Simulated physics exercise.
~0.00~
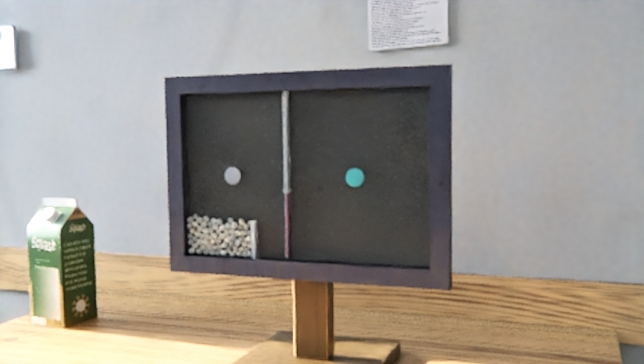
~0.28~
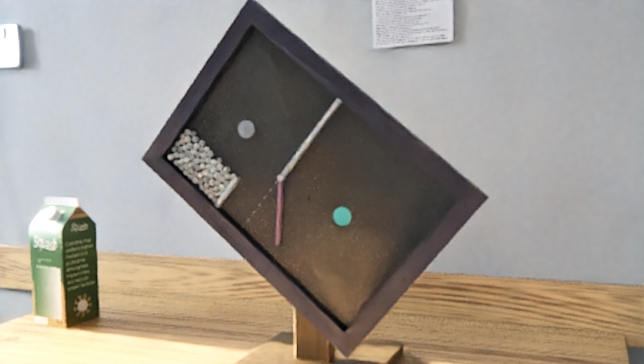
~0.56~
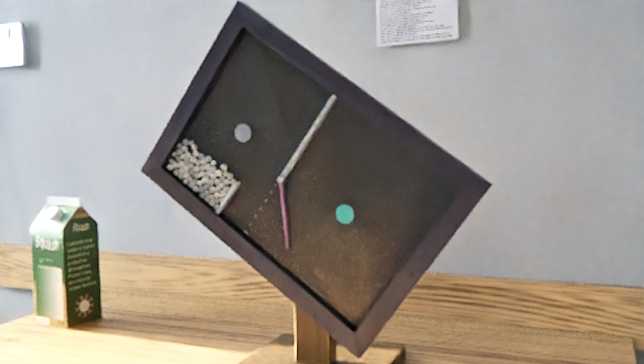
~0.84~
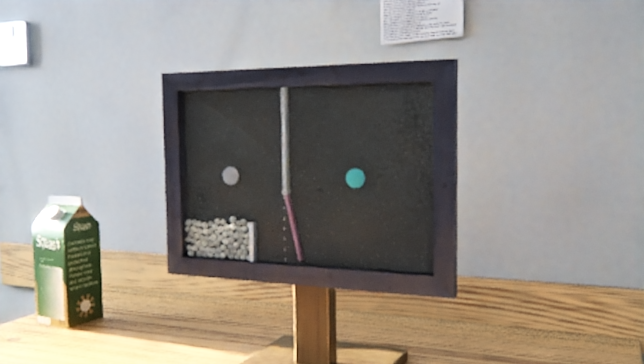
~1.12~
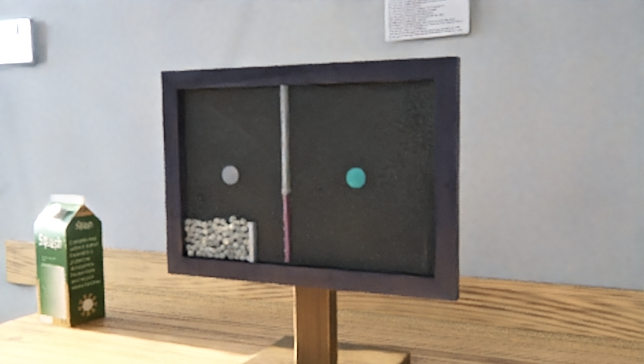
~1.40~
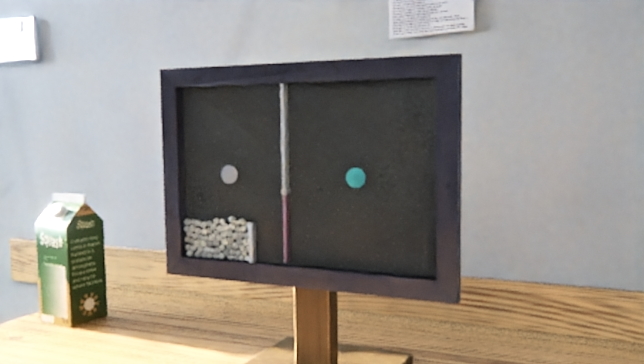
On a wooden surface against a grey wall, a dark framed case on a stand tipped clockwise, its pink flap swinging open, then turned back level as the flap closed, with all the small whitish pills still heaped at the lower left.
